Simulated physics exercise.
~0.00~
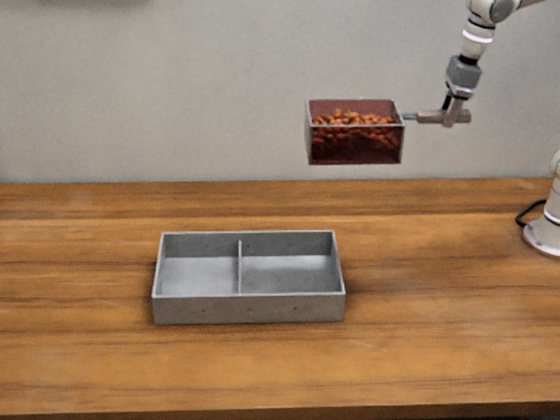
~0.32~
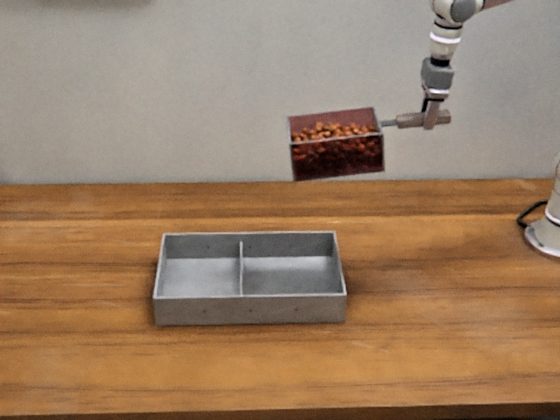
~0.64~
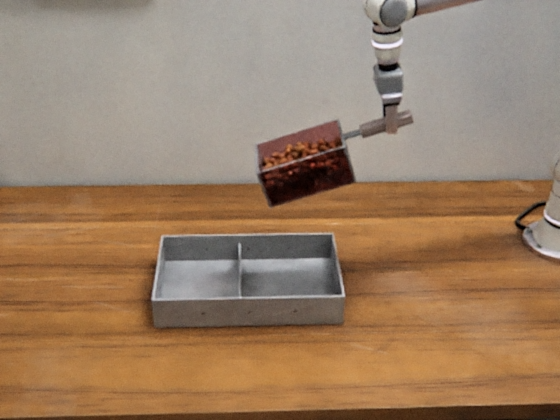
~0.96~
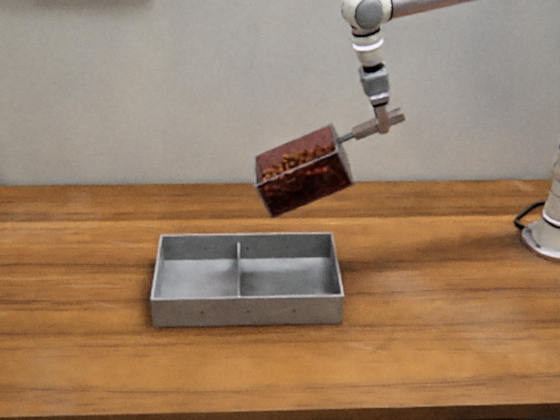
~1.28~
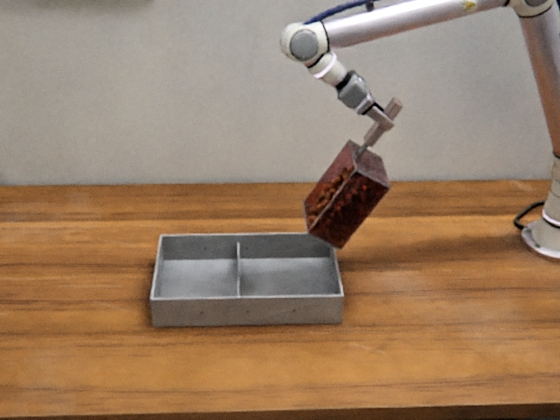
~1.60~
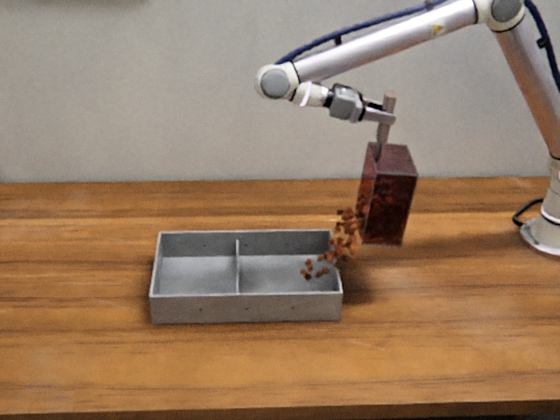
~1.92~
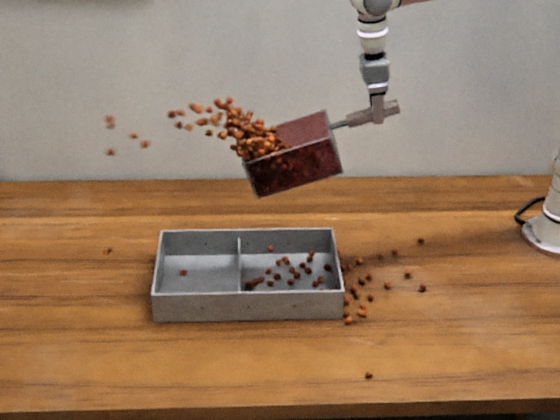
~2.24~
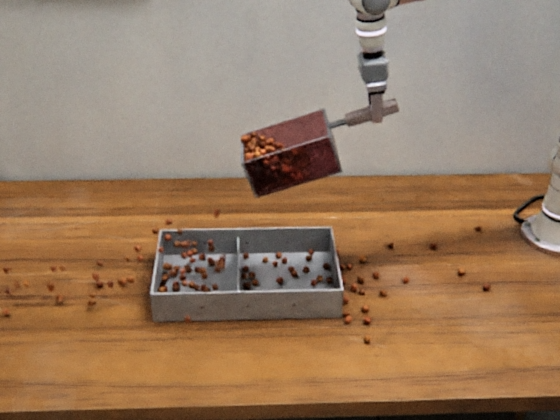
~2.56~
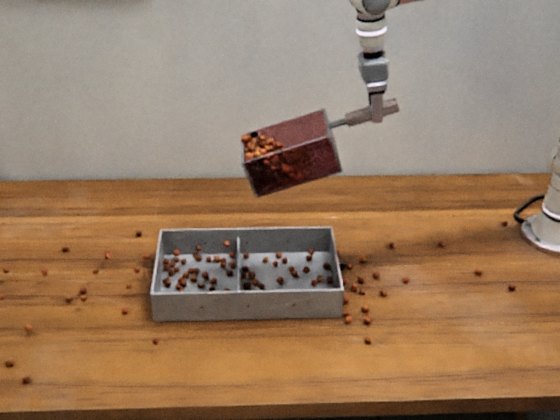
A robot arm tipped a clear box of hazelnuts steeply beside a divided grey tray, then swung it back up to the left, flinging nuts into both compartments and across the wooden table, and finally held still with some nuts left in the box.
